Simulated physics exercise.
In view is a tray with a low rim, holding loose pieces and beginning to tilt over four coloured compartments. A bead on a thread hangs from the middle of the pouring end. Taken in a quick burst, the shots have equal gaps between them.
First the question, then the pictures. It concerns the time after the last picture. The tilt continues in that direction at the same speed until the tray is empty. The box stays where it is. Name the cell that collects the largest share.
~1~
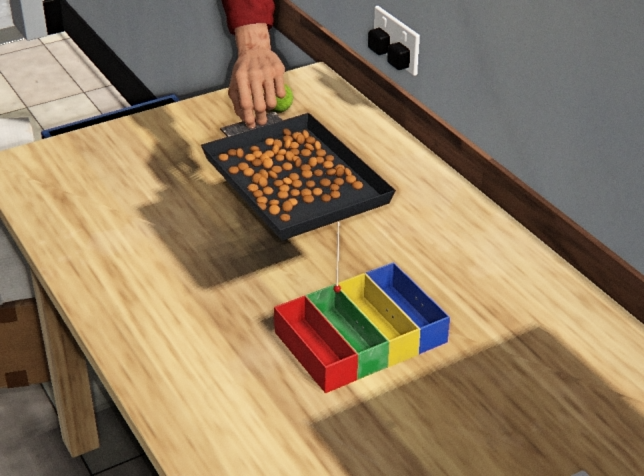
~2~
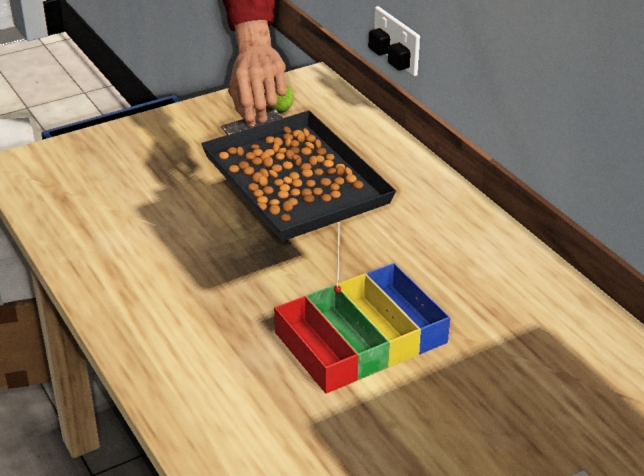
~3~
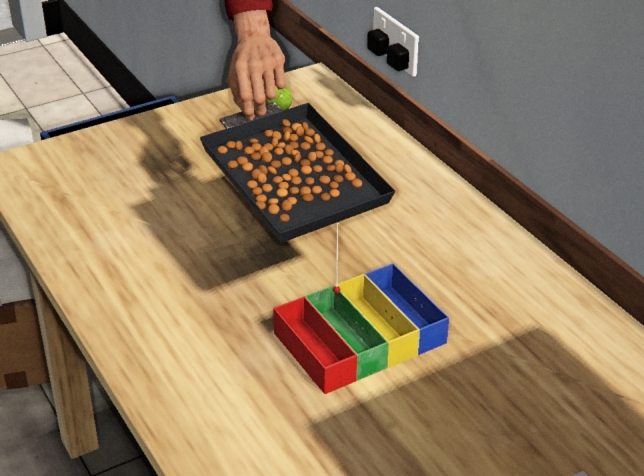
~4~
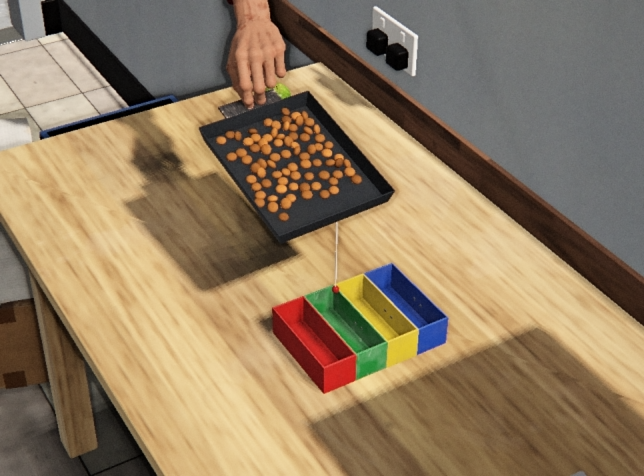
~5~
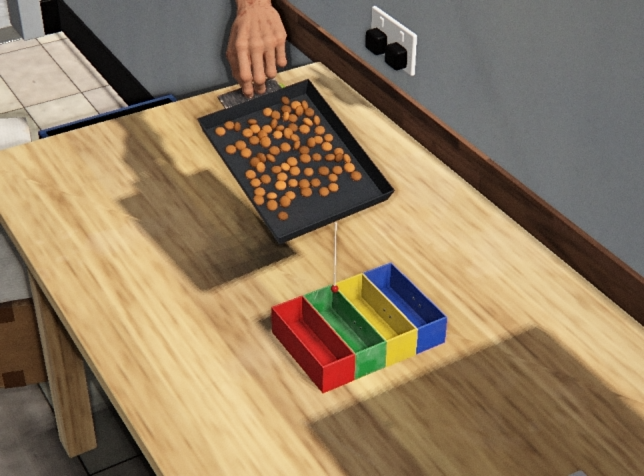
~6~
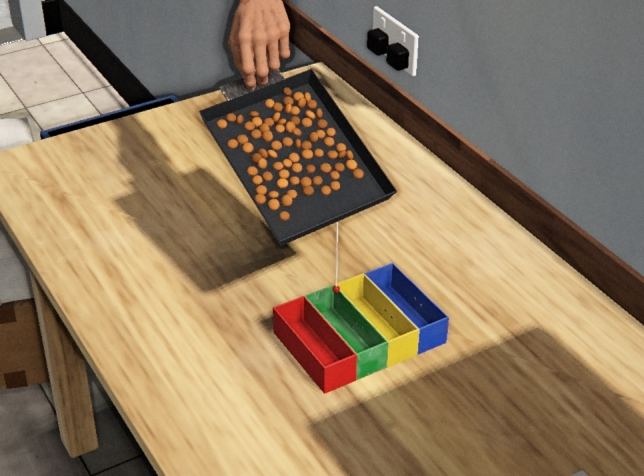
Red.
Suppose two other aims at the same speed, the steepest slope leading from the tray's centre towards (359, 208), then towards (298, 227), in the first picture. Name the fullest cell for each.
First aim: That blue cell. Second aim: The red cell.
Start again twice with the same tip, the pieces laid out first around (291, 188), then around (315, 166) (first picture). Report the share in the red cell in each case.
You'd get near 50 percent first and near 50 percent next.
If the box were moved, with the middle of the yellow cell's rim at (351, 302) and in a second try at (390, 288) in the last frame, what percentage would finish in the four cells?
About 90 in a hundred, then about 30 in a hundred.
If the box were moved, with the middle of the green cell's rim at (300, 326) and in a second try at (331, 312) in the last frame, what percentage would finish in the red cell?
Some 10 percent in the first case, 60 percent in the second.
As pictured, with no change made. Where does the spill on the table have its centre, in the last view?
Its middle is at roughly (255, 382).
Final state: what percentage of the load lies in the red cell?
My estimate is some 50 %.
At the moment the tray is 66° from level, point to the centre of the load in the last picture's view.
Mark it at roughly (308, 222) in the final frame.
Shortly afterwards, tray tipped steeply; all but a few on the tray; only a few falling or outside the box.
Next, tray tipped past a quarter turn; near half on the tray; near a quarter in the red cell; a little in the green cell; near a quarter falling or outside the box.
Some moments later, tray tipped past a quarter turn; near half in the red cell; near a quarter in the green cell; only a few in the yellow cell; near a third falling or outside the box.
In the end, tray tipped past a quarter turn; near half in the red cell; near a quarter in the green cell; only a few in the yellow cell; none at all in the blue cell; near a third outside the box.
